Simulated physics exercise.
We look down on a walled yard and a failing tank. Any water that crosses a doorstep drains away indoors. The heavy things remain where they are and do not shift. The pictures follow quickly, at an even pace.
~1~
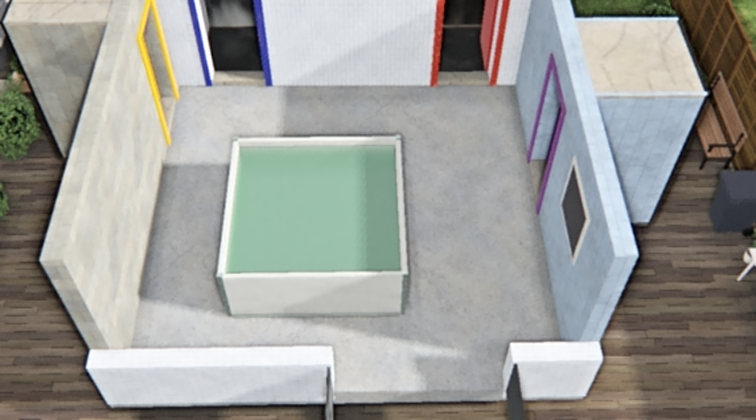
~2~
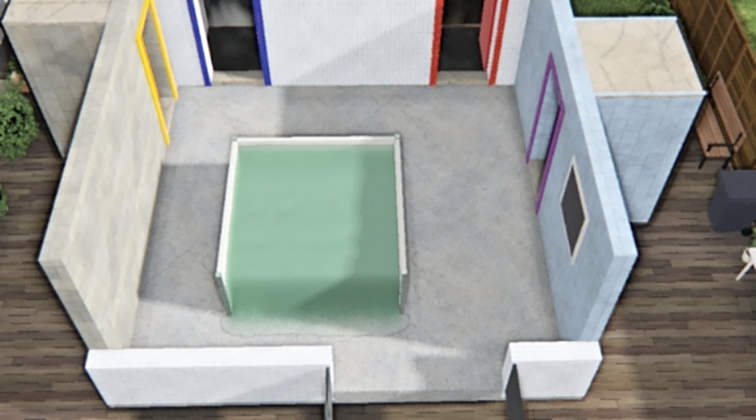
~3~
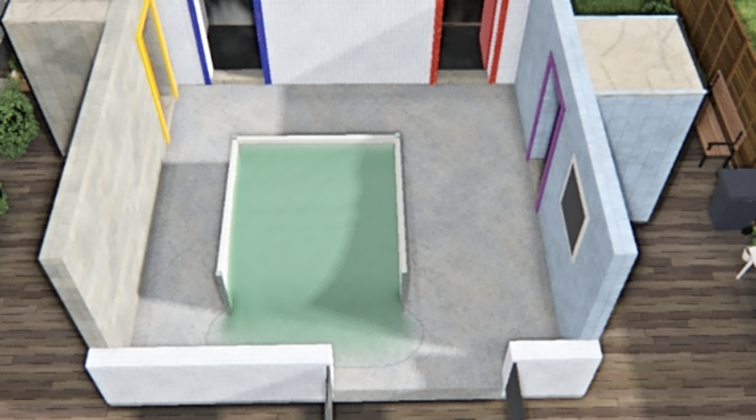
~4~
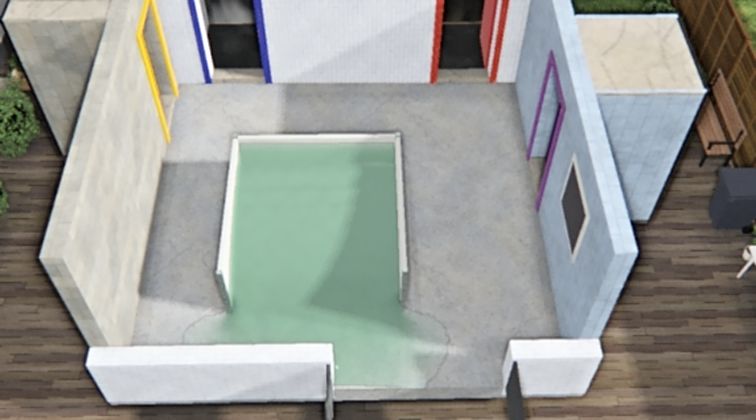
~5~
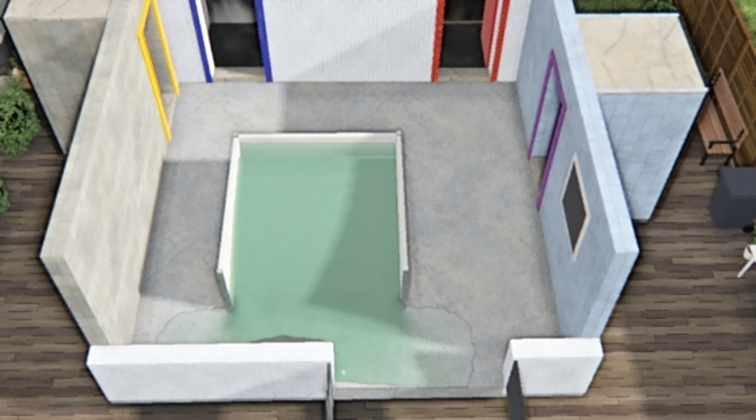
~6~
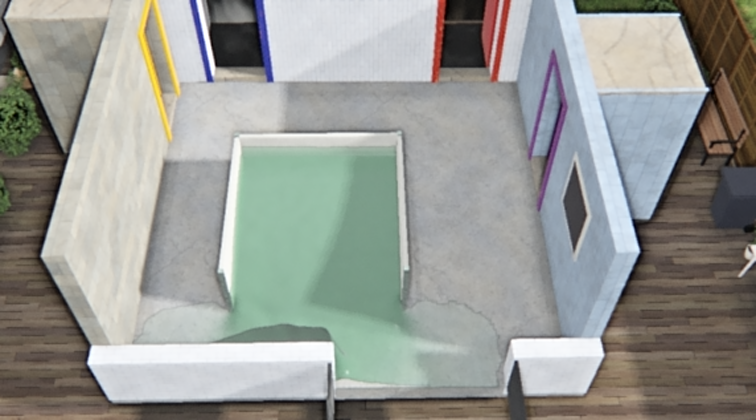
A walled yard with a pale grey floor is seen from above, ringed by dark wooden decking. A square white tank of green water sits in the middle, between a beige wall with a yellow doorway at left and a light blue wall with a purple doorway at right. The tank's near side disappears, and the water pours forward, spreading sideways behind the low white front wall.
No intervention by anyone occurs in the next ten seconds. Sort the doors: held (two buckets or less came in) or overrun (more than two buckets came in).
Sorted: Yellow door overrun, purple door held, red door held, blue door overrun.
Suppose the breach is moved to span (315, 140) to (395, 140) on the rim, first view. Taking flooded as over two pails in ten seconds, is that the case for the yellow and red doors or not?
The yellow door tops the limit and the red door tops the limit.
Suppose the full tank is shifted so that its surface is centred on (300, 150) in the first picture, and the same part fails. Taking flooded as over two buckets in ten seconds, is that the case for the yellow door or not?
The yellow door exceeds the limit.
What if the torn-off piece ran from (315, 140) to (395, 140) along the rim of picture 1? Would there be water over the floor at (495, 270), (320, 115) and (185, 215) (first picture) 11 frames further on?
Point by point: Untouched, swamped and untouched.
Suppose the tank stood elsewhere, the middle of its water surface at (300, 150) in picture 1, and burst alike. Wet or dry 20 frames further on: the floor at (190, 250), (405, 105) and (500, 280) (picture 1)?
Points in turn: Inundated; not reached; inundated.
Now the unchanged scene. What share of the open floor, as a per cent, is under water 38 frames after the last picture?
About 90 percent.
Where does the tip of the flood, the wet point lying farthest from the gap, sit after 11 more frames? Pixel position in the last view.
Approximate pixel: (174, 120).
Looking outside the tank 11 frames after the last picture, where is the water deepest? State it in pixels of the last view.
Close to (142, 372), I'd say.
A moment on, water covers 20 % of the floor; the yellow door not reached, the purple door not reached, the red door not reached, the blue door not reached.
Next, water covers 35 % of the floor; the yellow door wet at the sill, nothing in, the purple door not reached, the red door not reached, the blue door not reached.
Then, water covers 55 % of the floor; the yellow door wet at the sill, nothing in, the purple door not reached, the red door not reached, the blue door over two buckets in.
Later, water covers 90 % of the floor; the yellow door over two buckets in, the purple door wet at the sill, nothing in, the red door wet at the sill, nothing in, the blue door far over two buckets in.
In the end, water covers 95 % of the floor; the yellow door over two buckets in, the purple door wet at the sill, nothing in, the red door wet at the sill, nothing in, the blue door far over two buckets in.
